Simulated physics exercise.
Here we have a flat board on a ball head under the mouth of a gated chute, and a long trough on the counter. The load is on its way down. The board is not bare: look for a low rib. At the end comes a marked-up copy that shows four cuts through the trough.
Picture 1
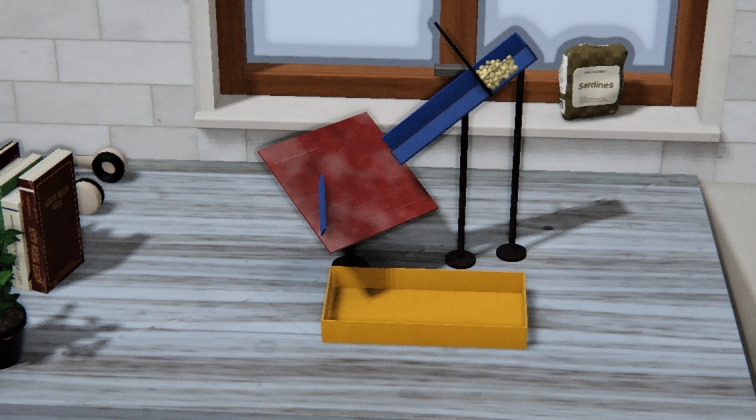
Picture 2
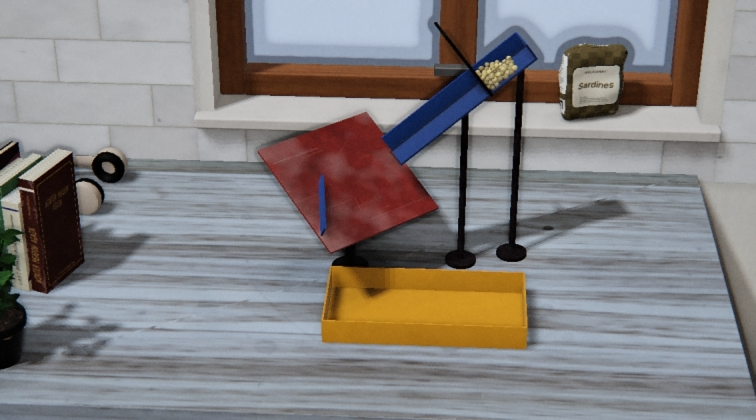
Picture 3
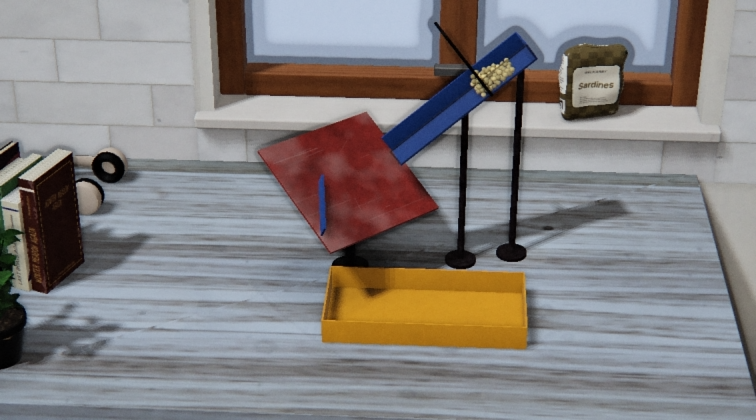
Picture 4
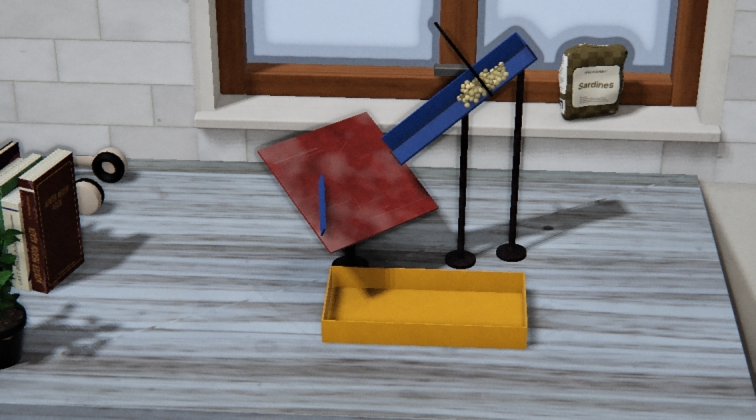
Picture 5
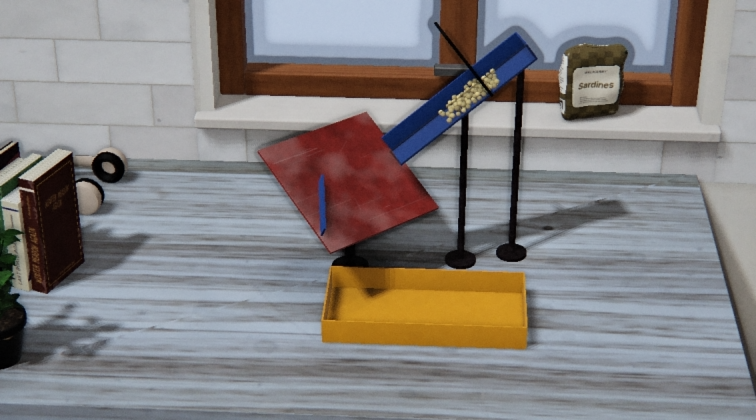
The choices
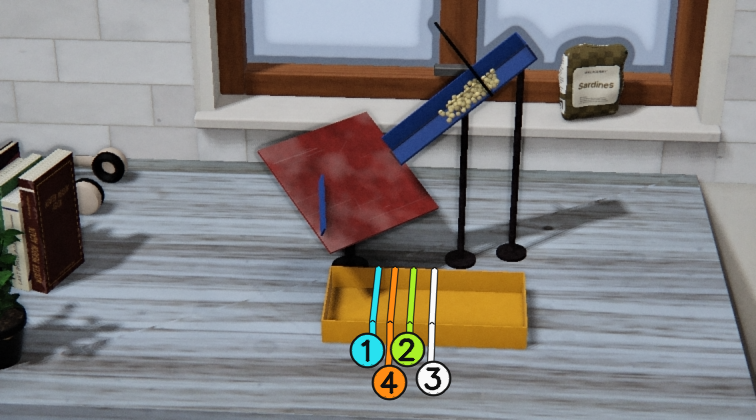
On a wood-grained counter by a window, pale beans sit near the top of a sloping blue chute, then slide down and left toward a tilted red board with a blue rib, above an empty yellow trough.
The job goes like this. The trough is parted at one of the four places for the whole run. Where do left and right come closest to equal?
I would pick line 1.
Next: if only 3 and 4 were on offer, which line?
That would be 4.
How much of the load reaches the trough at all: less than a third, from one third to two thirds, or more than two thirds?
About that: More than two thirds.
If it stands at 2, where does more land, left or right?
The left side.
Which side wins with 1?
Left.
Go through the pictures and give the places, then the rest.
In the first frame, load behind the gate at (495, 72), soya beans; lip of the chute at (397, 158), sloping fairly steeply.
In the second frame, middle of the board at (350, 179), tilted fairly steeply; middle of its low edge at (387, 229); of its high edge at (314, 130).
In the third frame, front corners of the trough at (322, 320) and (527, 327), empty; front of the load at (473, 84).
In the fourth frame, middle of the load at (482, 84); its front at (460, 99), about a quarter of the way to the lip; rib from (323, 175) to (325, 229).
In the fifth frame, middle of the load at (471, 95); its front at (441, 113), about half of the way to the lip.
On the marked copy, line 1 crosses the front rim at (372, 322); line 2 crosses the front rim at (409, 323); line 3 crosses the front rim at (431, 324); line 4 crosses the front rim at (390, 323).
With 1, of what is caught, about two thirds on the left of the divider, about a third on the right.
With 2, of what is caught, nearly all on the left of the divider, a small part on the right.
With 3, of what is caught, all on the left of the divider, none on the right.
With 4, of what is caught, most on the left of the divider, about a quarter on the right.
